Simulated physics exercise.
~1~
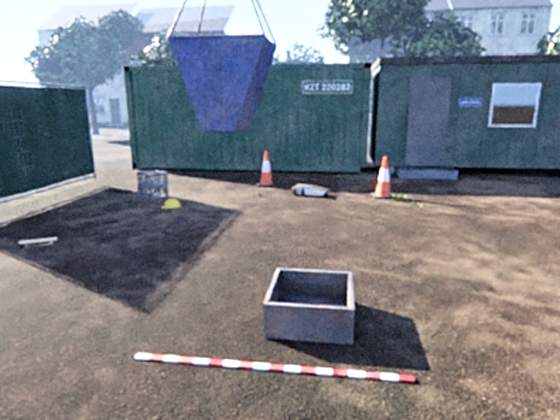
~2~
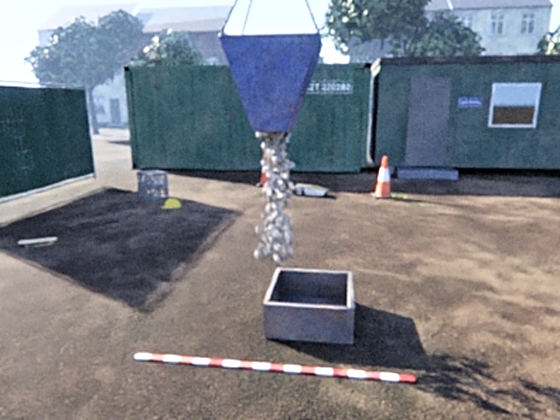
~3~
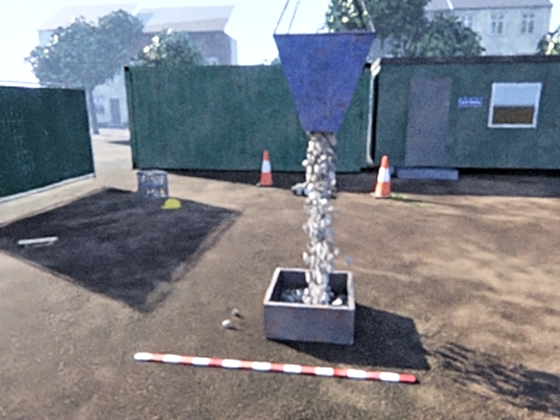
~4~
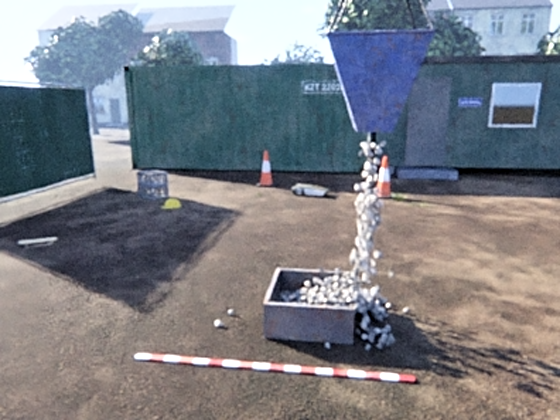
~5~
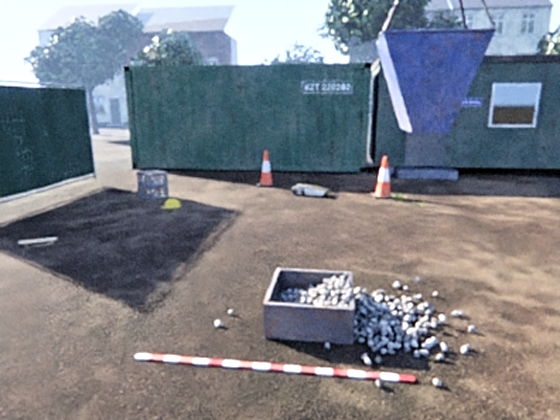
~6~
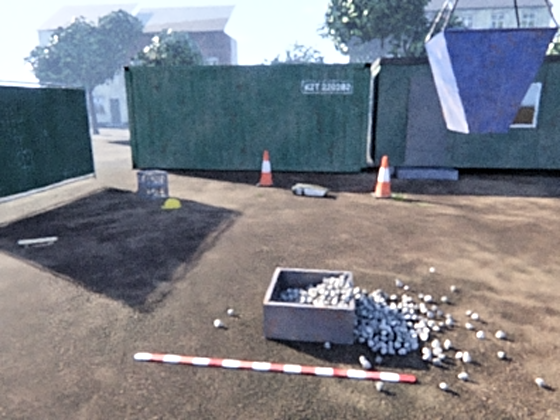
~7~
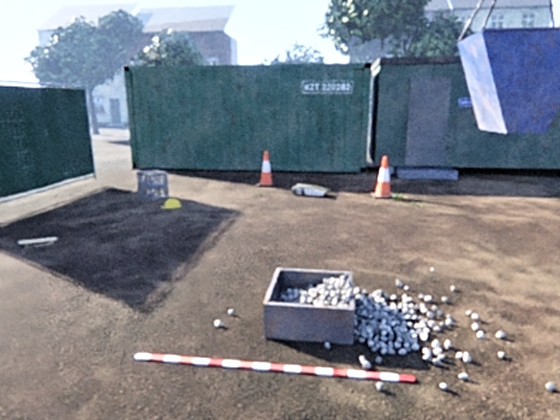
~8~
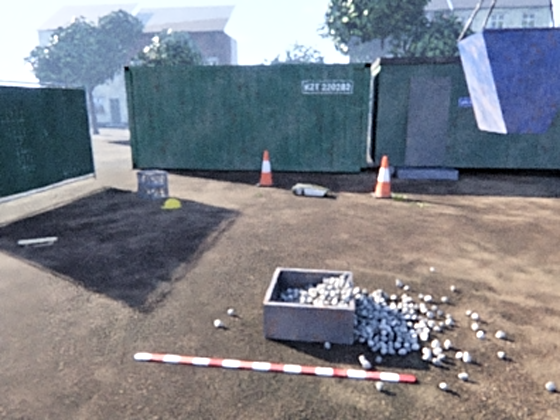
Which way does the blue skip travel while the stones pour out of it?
The blue skip travels to the right, passing over the bin and beyond it.
